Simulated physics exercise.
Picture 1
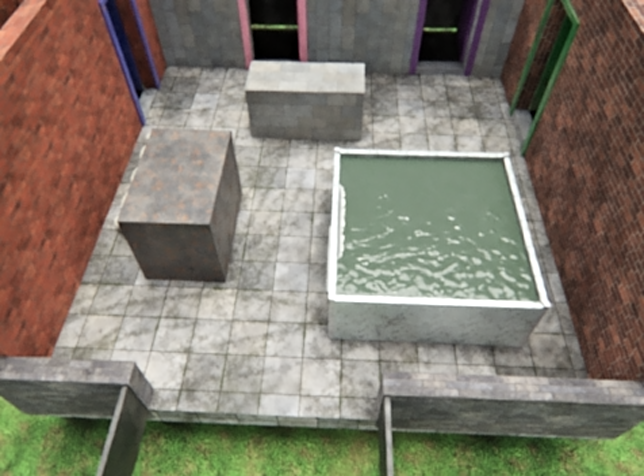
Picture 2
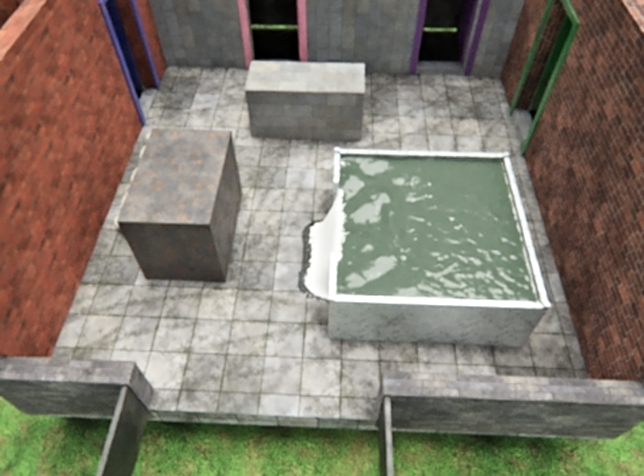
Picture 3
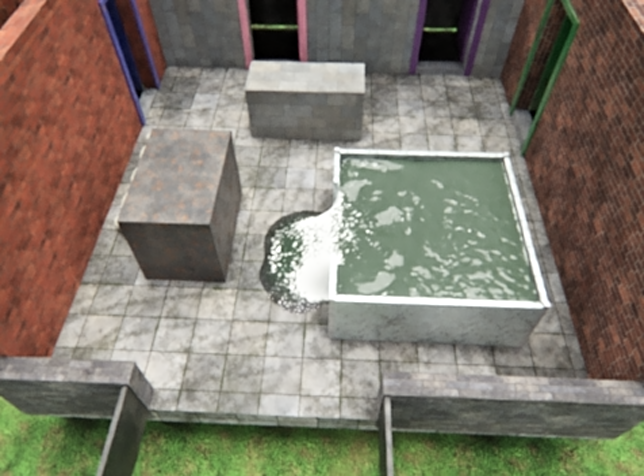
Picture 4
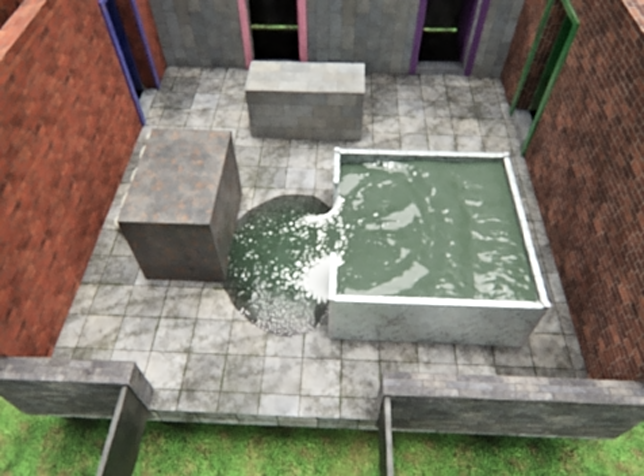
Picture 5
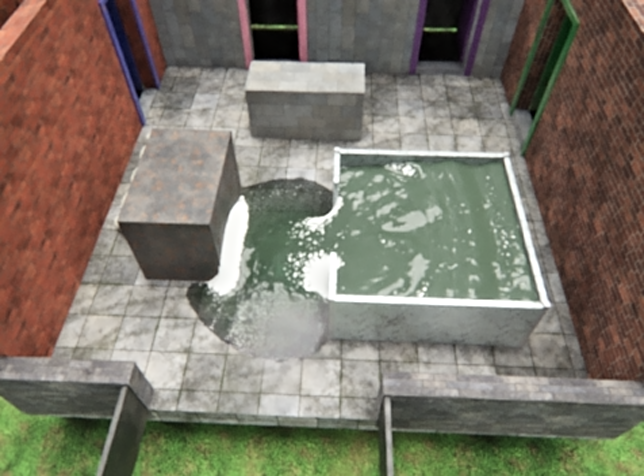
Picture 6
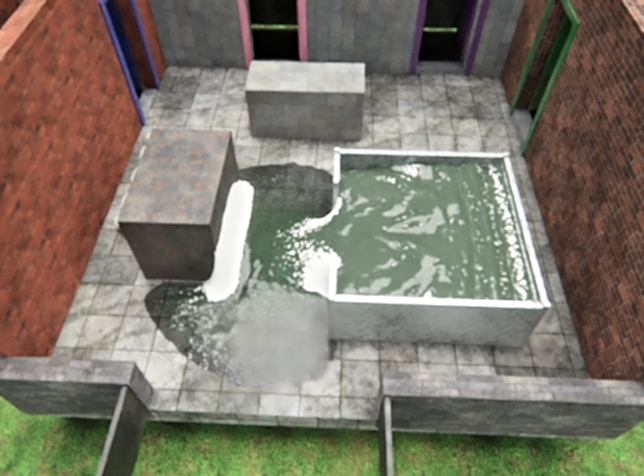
Water bursts from the left side of a tank and spreads across the paved yard.
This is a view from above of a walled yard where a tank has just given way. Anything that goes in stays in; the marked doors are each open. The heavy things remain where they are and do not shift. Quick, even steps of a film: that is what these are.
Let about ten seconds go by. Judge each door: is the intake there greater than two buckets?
Pink door, not greater; green door, not greater; blue door, greater; purple door, not greater.
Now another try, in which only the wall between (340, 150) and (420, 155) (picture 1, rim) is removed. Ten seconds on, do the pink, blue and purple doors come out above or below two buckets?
The pink one exceeds the limit; the blue one exceeds the limit; the purple one exceeds the limit.
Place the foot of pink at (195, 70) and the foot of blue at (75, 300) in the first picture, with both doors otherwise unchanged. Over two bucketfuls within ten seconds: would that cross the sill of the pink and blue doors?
In short: Pink door lets more in; blue door passes that mark.
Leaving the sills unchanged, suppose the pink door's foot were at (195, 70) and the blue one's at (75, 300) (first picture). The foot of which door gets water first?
It's the blue-painted one, I'd say.
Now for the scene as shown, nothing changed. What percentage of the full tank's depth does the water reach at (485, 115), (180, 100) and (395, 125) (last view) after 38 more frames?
Respectively 8, 14 and 2 per cent.
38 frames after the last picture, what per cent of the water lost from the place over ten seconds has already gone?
I get 70 percent.
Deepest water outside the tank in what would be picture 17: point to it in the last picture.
Deepest spot: Around (239, 260).
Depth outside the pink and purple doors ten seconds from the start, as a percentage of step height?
Readings, in sequence: 90 percent and 60 percent.
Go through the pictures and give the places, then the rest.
The water tank at (428, 223) is whole and still, in the first picture.
Water pours out at (336, 244) and has run to (317, 225), in the second picture.
The front is at (279, 227), out from the gap at (336, 247), in the third picture.
The front is at (236, 228), out from the gap at (336, 248), in the fourth picture.
The front is at (195, 297), out from the gap at (336, 248), in the fifth picture.
The front is at (154, 308), out from the gap at (336, 247), in the sixth picture.
A moment on, water covers 25 % of the floor; the pink door not reached, the green door not reached, the blue door not reached, the purple door not reached.
Next, water covers 40 % of the floor; the pink door not reached, the green door not reached, the blue door not reached, the purple door not reached.
Then, water covers 60 % of the floor; the pink door wet at the sill, nothing in, the green door wet at the sill, nothing in, the blue door over two buckets in, the purple door not reached.
Later, water covers 90 % of the floor; the pink door wet at the sill, nothing in, the green door wet at the sill, nothing in, the blue door far over two buckets in, the purple door wet at the sill, nothing in.
In the end, water covers 95 % of the floor; the pink door under two buckets in, the green door wet at the sill, nothing in, the blue door far over two buckets in, the purple door wet at the sill, nothing in.
